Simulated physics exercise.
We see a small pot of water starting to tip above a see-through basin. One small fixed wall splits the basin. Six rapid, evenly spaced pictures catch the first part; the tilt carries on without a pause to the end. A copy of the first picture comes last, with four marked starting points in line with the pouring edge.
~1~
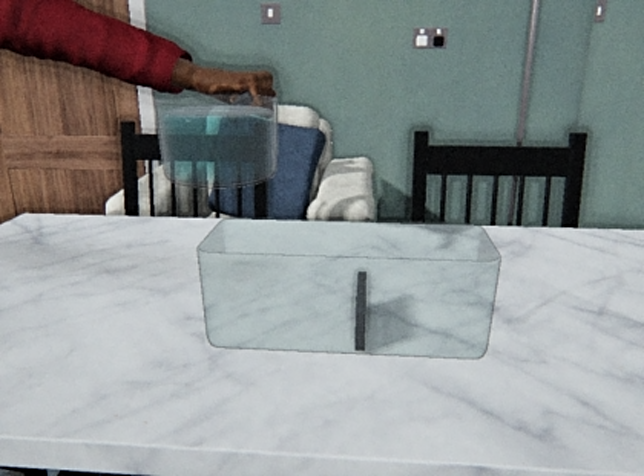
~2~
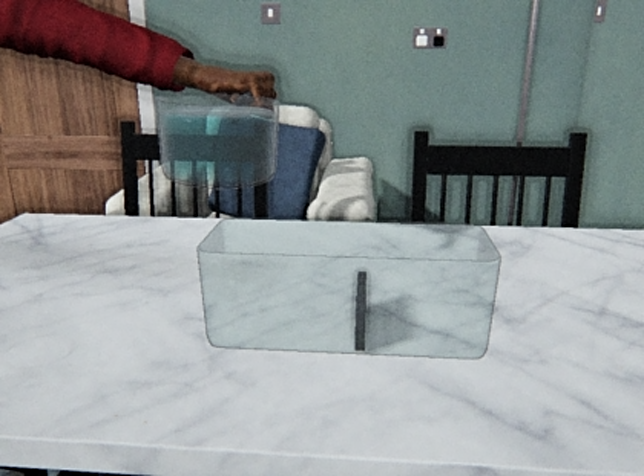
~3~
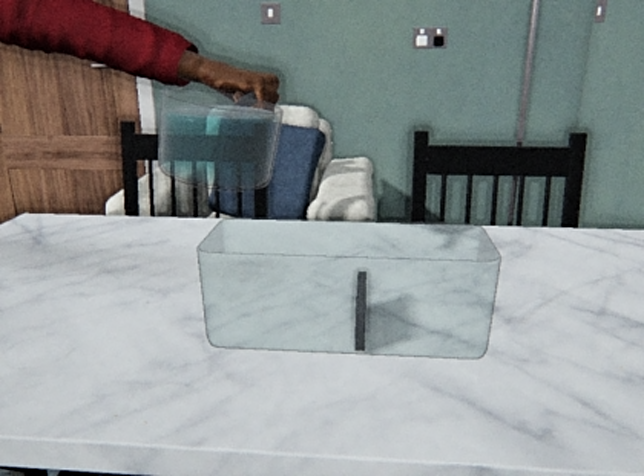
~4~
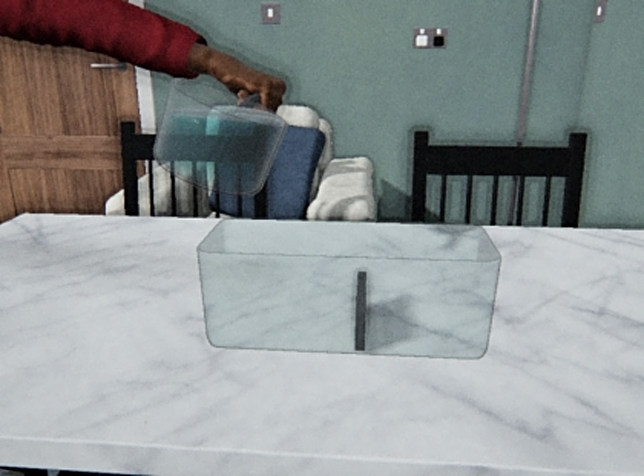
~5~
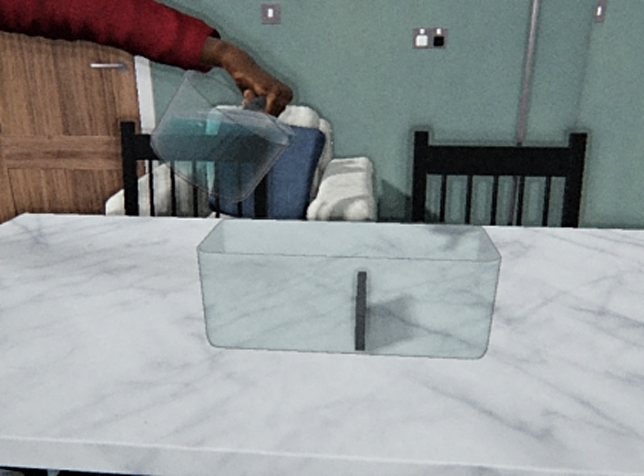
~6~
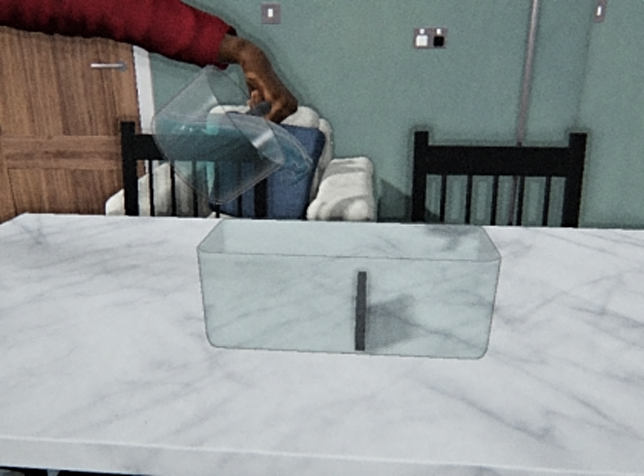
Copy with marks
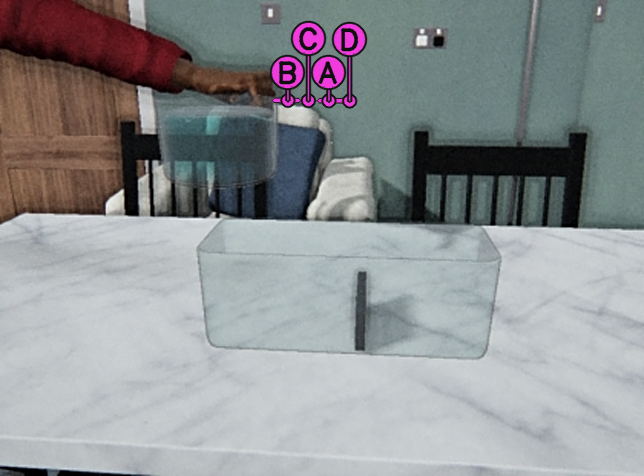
Above a clear basin on a marble table, a hand steadily tips a pot of water rightward.
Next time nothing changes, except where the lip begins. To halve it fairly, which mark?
Dot A.
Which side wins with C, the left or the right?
The left side.
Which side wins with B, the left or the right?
The left one.
On the marked copy, A at (328, 100); B at (287, 100); C at (308, 100); D at (349, 101).
Choosing A, about 48 % ends left of the wall and 50 % right of it.
Choosing B, about 76 % ends left of the wall and 15 % right of it; 9 % is lost outside.
Choosing C, about 64 % ends left of the wall and 31 % right of it; 4 % is lost outside.
Choosing D, about 31 % ends left of the wall and 66 % right of it.
